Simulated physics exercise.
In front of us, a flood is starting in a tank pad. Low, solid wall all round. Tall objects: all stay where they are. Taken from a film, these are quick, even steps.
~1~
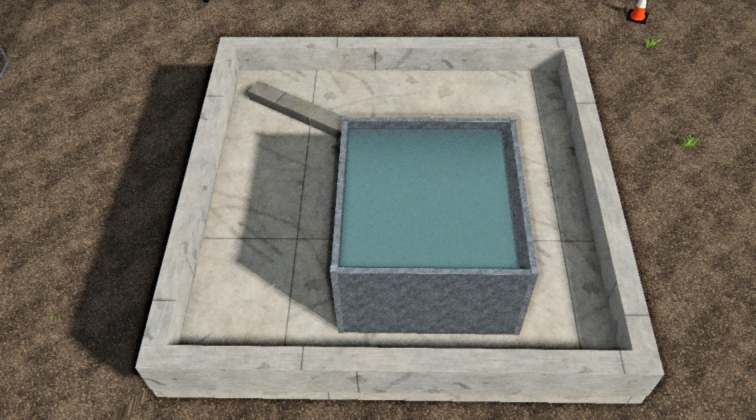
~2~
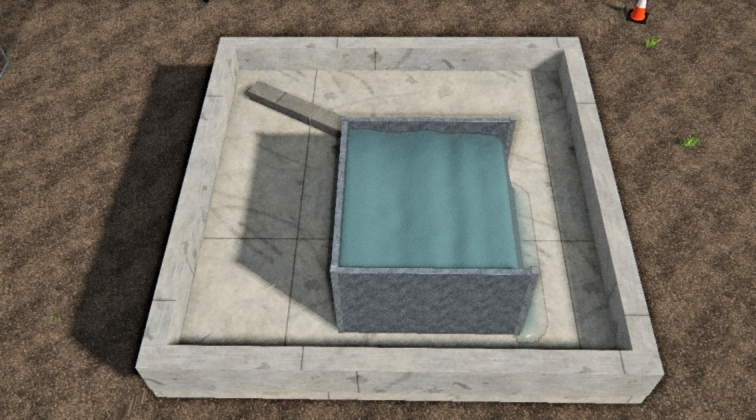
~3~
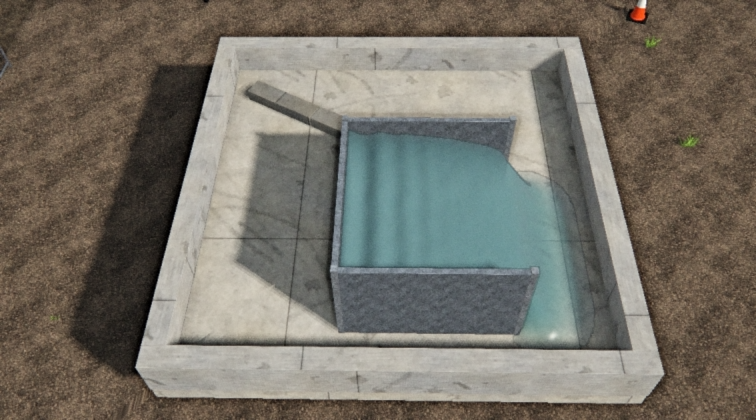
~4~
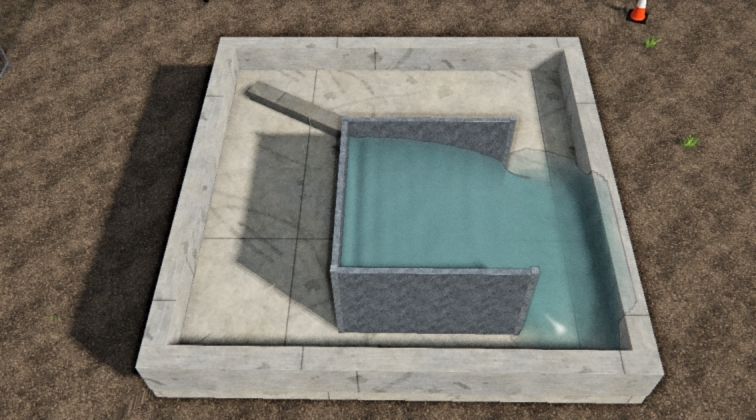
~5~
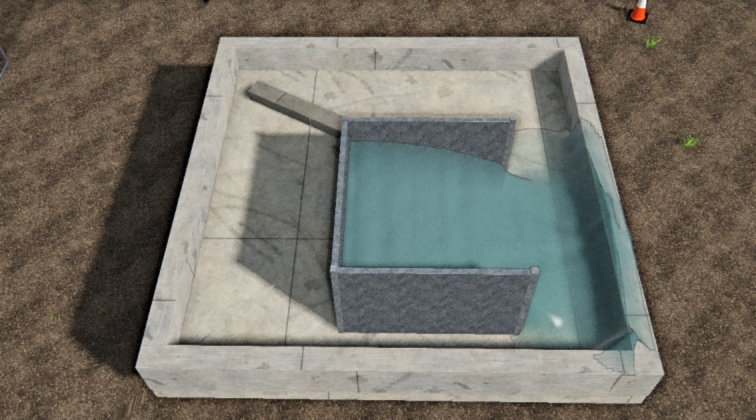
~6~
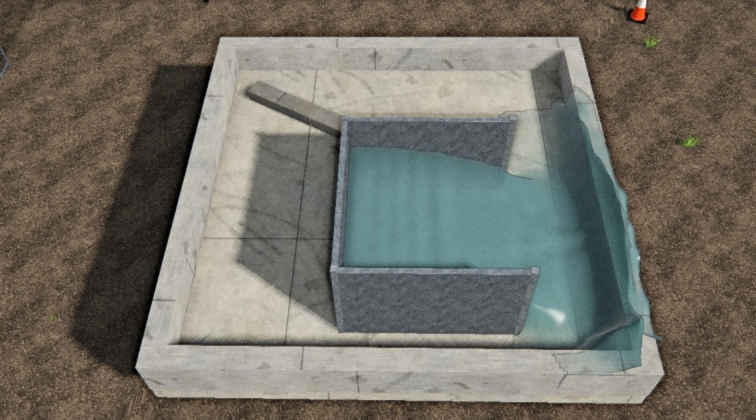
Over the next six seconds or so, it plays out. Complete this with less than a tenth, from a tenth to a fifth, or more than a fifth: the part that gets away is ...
The part that gets away is more than a fifth.
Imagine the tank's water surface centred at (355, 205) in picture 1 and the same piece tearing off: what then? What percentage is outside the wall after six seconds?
Roughly 16 %.
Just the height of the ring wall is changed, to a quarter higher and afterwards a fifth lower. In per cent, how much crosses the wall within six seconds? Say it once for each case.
About 16 percent in the first case, about 36 percent in the second.
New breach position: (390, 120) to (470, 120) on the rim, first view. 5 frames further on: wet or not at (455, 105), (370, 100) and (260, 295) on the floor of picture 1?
First point swamped, second point swamped, third point bare.
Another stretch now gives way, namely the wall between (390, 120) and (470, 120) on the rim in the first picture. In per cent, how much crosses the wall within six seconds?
Close to 6 percent, I'd say.
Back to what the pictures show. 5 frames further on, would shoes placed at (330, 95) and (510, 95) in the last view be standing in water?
Taken in the order asked, the two are unflooded and waterlogged.
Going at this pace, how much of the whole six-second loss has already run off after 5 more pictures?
About 65 per cent.
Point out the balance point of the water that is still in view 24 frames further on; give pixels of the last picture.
Near (409, 194) in the last view.
A moment on, water covers 25 % of the floor; the low wall has let 9 % over.
Next, water covers 30 % of the floor; the low wall has let 17 % over.
Then, water covers 55 % of the floor; the low wall has let 26 % over.
Later, water covers 75 % of the floor; the low wall has let 27 % over.
In the end, water covers 85 % of the floor; the low wall has let 27 % over.
